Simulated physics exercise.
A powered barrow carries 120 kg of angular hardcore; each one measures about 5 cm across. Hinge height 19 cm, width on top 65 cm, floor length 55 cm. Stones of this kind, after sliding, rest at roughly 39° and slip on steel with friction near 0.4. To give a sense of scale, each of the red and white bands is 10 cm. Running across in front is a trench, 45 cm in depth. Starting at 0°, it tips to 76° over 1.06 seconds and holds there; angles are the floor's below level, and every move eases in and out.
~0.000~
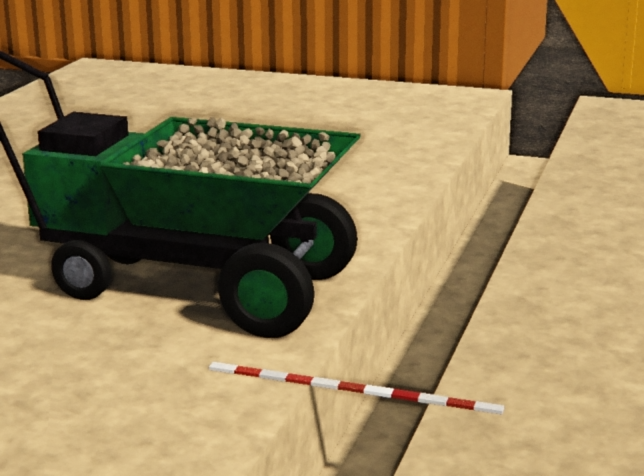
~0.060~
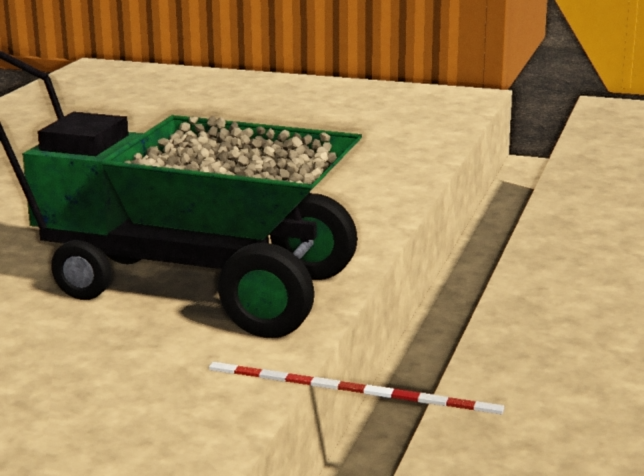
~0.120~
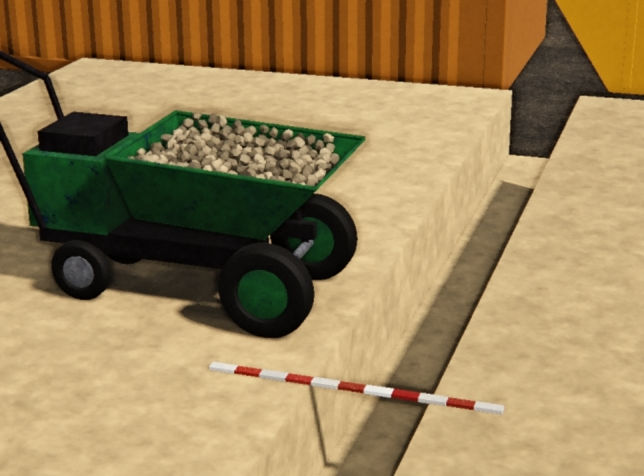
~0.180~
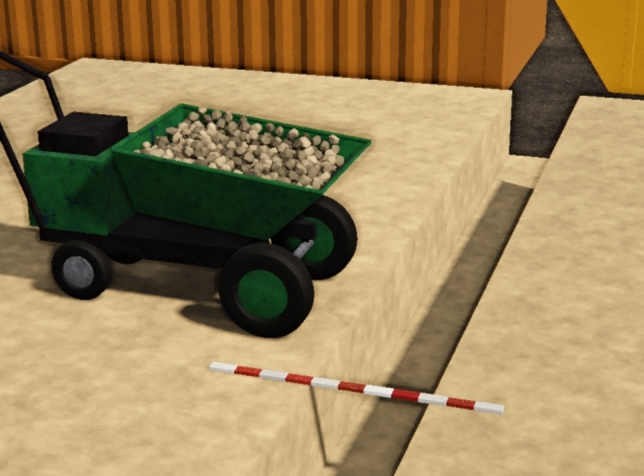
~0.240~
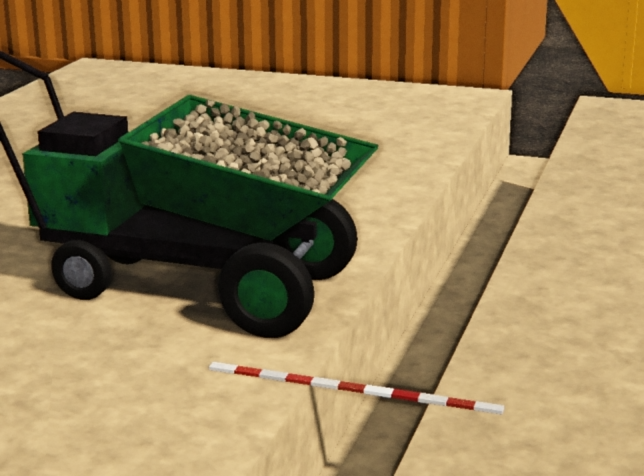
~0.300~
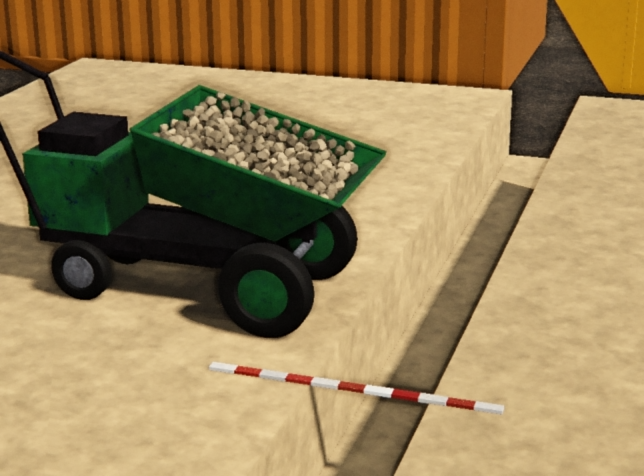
The green skip of a small powered barrow, heaped with pale stones, starts out level beside a trench and barely stirs at first. Its rear then rises steadily away from the body, sloping the load down toward the right, while the wheels and the red and white striped pole stay still.
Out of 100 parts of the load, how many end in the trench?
Some 82 out of 100.
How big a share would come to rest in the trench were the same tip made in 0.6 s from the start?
In that case some 60 per cent.
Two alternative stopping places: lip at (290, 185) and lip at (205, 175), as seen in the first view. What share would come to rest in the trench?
Roughly 95 percent for the first, and 50 percent for the second.
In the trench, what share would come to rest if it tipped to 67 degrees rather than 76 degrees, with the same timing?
About 70 per cent would end up in the trench.
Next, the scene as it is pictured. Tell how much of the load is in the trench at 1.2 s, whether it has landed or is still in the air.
Some 35 per cent.
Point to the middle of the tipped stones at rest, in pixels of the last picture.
Look at roughly (436, 402).
After 0.8 s the floor is at 65°; 100 % in the tray; the foremost stones are at (407, 269).
After 1.2 s the floor is at 76°; 55 % in the tray, 35 % in the trench, 10 % past the trench; the foremost stones are at (512, 318).
After 1.5 s the floor is at 76°; 16 % in the tray, 65 % in the trench, 19 % past the trench; the foremost stones are at (616, 345).
After 3.5 s the floor is at 76°; 0 % in the tray, 82 % in the trench, 18 % past the trench; the foremost stones are at (643, 348).
